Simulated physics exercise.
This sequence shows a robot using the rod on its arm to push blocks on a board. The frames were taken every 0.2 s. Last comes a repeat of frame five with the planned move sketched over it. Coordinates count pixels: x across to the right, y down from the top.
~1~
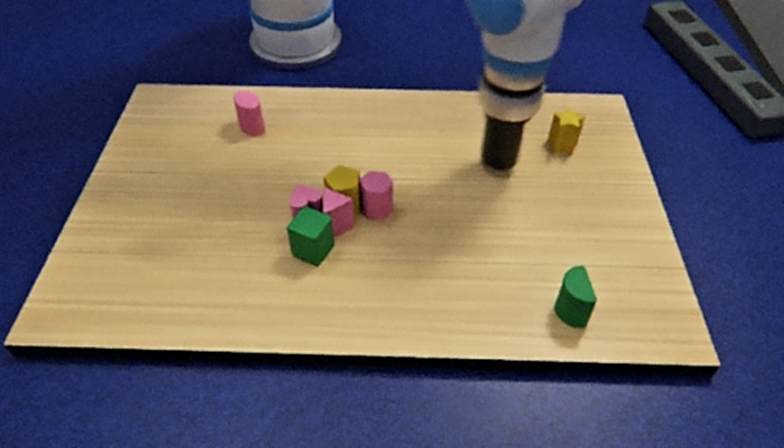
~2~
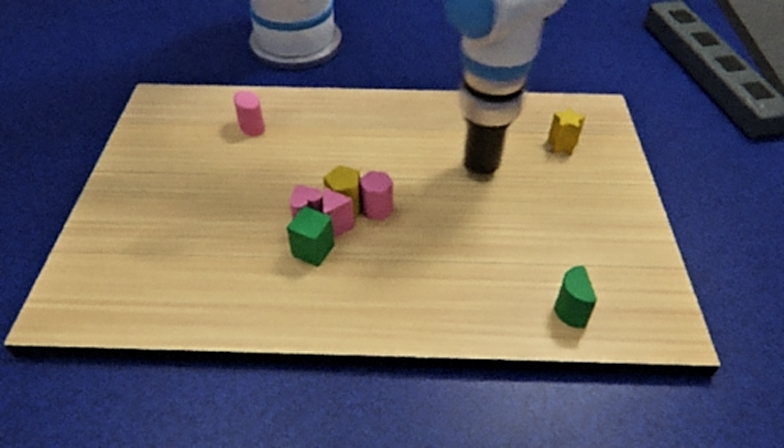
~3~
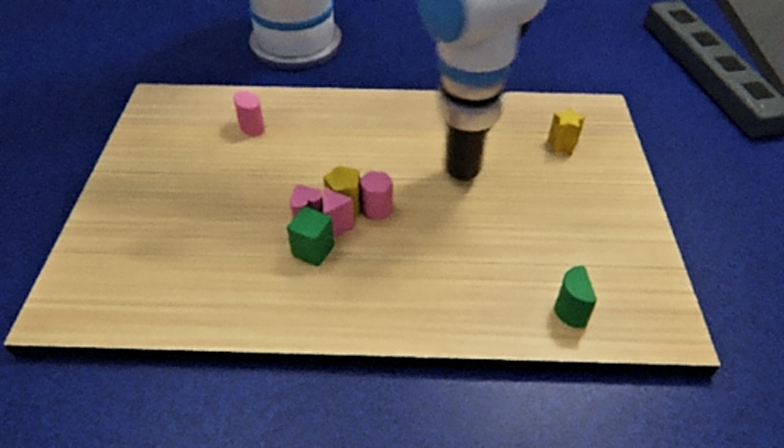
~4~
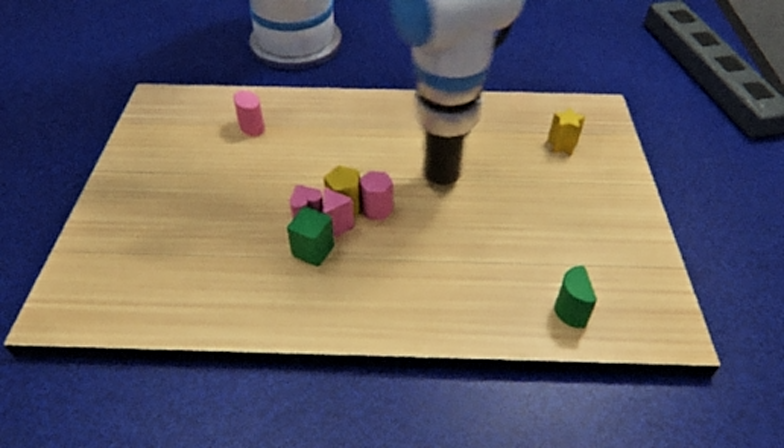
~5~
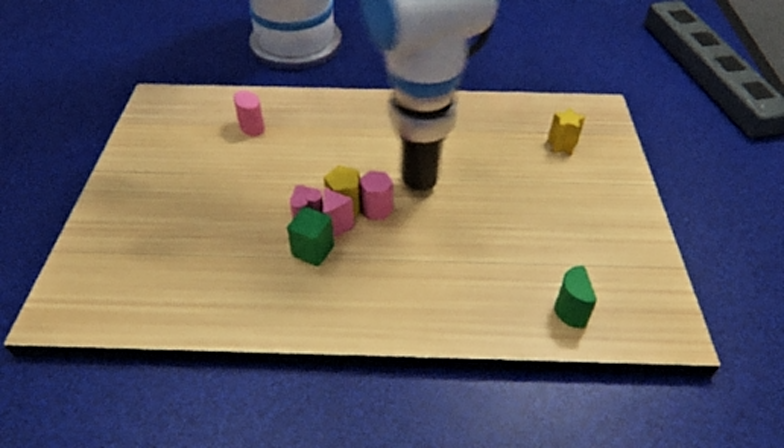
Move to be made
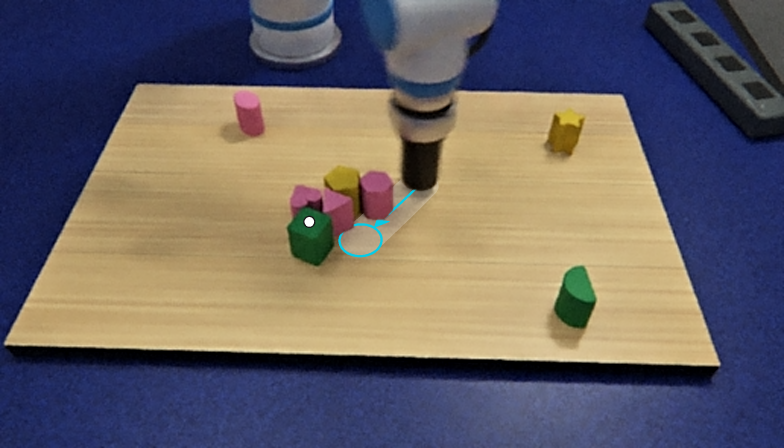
At first, a robot arm's dark rod stands near the yellow star-shaped block on a wooden board, away from a cluster of pink, yellow and green blocks. The arm then moves steadily left and slightly toward the viewer, ending just right of the cluster, while every block stays still.
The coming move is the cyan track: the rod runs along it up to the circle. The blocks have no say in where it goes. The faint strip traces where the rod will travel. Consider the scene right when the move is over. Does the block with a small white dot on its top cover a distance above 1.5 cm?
That would be a yes.
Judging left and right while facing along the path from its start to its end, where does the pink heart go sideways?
Well, taking the path from its start to its end as straight ahead, the pink heart moves to the right.
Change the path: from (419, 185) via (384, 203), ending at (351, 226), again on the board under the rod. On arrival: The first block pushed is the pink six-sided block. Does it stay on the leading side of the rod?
I'm fairly sure the pink six-sided block rides along ahead of the rod to the very end.
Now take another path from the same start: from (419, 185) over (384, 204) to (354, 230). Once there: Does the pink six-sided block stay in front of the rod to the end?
Yes, it checks out.
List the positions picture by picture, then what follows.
Rod tip (499, 159); block tops, pink heart (305, 195); green four-sided block (309, 222); pink triangle (334, 199); yellow pentagonal block (343, 177); pink six-sided block (376, 181), in the first frame.
Rod (482, 163); blocks unchanged, in the second frame.
Rod (462, 168); blocks unchanged, in the third frame.
Rod (442, 173); blocks unchanged, in the fourth frame.
Rod (419, 179); pink heart (305, 195); green four-sided block (309, 222); pink triangle (334, 199); yellow pentagonal block (343, 177); pink six-sided block (376, 181), in the fifth frame.
Path on the board, in a line from (419, 185) to (361, 240); the dot is on the green four-sided block.
On the path given first. One third of the way, rod (401, 196); yellow pentagonal block (338, 178), turned 15° clockwise; pink six-sided block (369, 186).
Two thirds of the way, rod (381, 215); green four-sided block (298, 226), turned 15° anticlockwise; pink triangle (319, 208), turned 50° clockwise; yellow pentagonal block (334, 179), turned 30° clockwise; pink six-sided block (347, 205).
At the end, rod (360, 233); pink heart (289, 194), turned 30° clockwise; green four-sided block (280, 235), turned 20° anticlockwise; pink triangle (294, 212), turned 65° clockwise; yellow pentagonal block (334, 179), turned 30° clockwise; pink six-sided block (320, 218), turned 30° clockwise.
